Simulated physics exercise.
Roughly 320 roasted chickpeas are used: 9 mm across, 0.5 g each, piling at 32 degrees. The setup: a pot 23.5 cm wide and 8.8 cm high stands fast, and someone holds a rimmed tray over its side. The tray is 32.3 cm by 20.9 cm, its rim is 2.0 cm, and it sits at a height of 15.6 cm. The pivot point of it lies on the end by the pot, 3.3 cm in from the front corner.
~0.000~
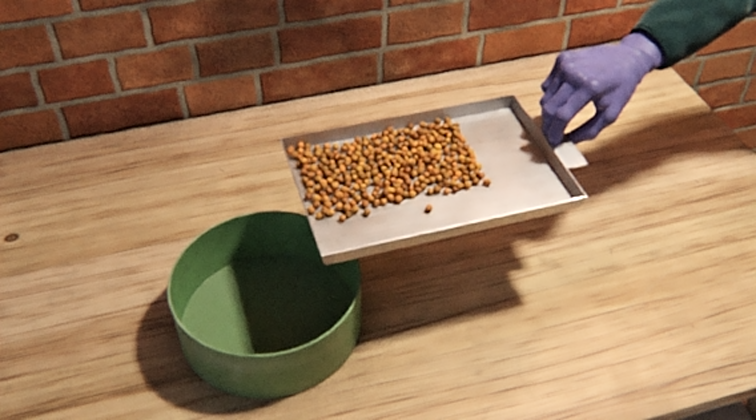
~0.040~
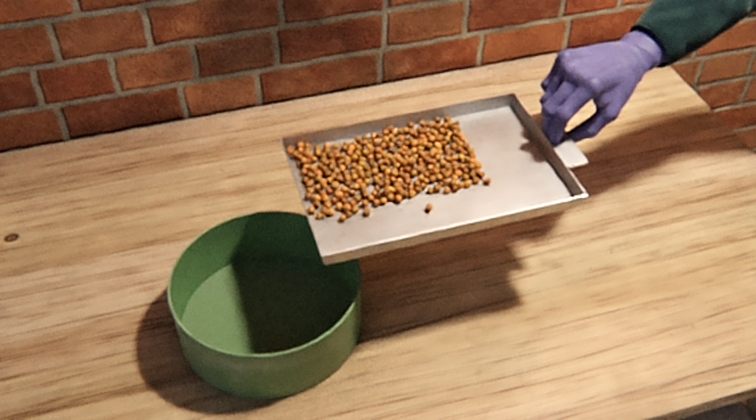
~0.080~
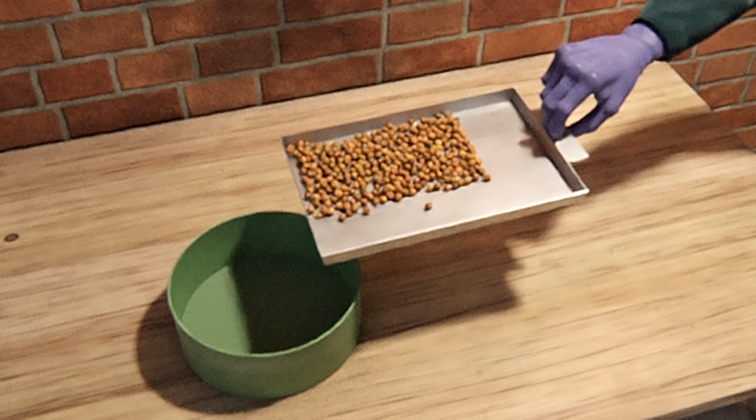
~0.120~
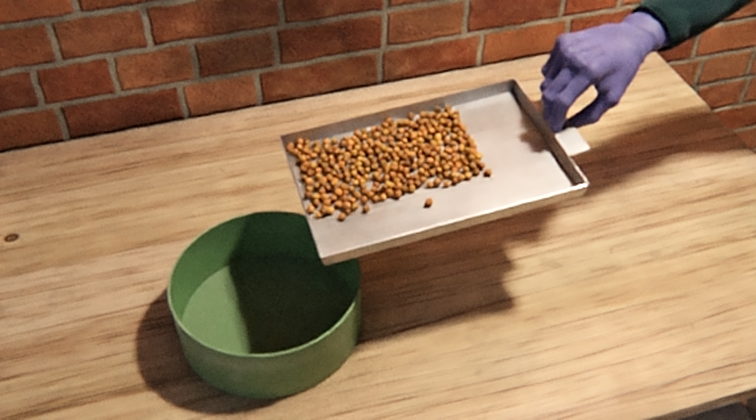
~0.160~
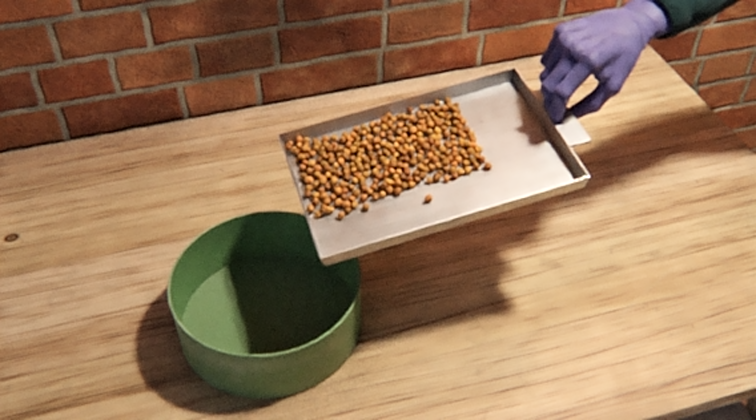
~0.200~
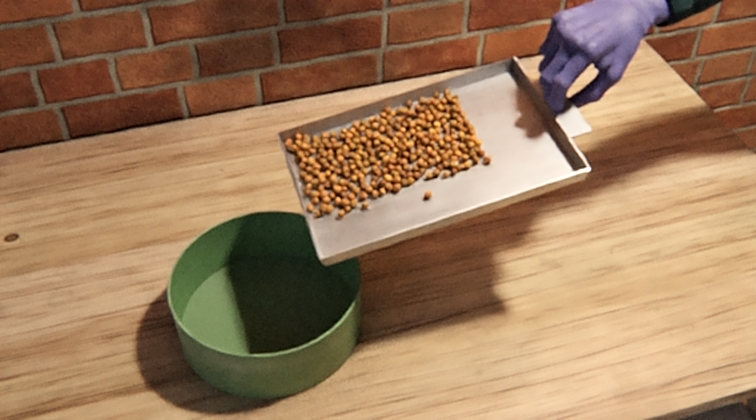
A purple-gloved hand raises the right end of a tray of chickpeas beside a green pot.
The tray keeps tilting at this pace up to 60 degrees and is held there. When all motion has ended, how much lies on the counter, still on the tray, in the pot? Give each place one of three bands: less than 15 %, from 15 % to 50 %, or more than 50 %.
Counter - less than 15 %; left on the tray - more than 50 %; pot - less than 15 %.
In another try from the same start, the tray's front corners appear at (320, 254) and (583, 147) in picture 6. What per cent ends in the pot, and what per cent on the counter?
Split: Pot = 15, counter = 0.
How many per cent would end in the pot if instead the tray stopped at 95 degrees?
Then about 100 per cent.
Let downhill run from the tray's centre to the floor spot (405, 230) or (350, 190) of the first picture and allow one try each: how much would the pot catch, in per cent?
The share comes to about 5 in a hundred, then about 0 in a hundred.
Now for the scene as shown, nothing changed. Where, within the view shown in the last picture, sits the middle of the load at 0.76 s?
Look about (329, 173) in the last view.
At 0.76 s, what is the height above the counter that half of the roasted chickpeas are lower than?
Roughly 22 cm.
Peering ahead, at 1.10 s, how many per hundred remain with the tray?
Around 95 percent.
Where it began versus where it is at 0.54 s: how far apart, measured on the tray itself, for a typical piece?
3 cm.
Then, at 0.54 s, tilt 35 degrees; the tray holds 100 %, the pot 0 %.
Then, at 0.76 s, tilt 51 degrees; the tray holds 100 %, the pot 0 %.
After 1.10 s, tilt 60 degrees; the tray holds 95 %, the pot 5 %.
By 1.6 s all is still; counter 0 %, tray 95 %, pot 5 %.
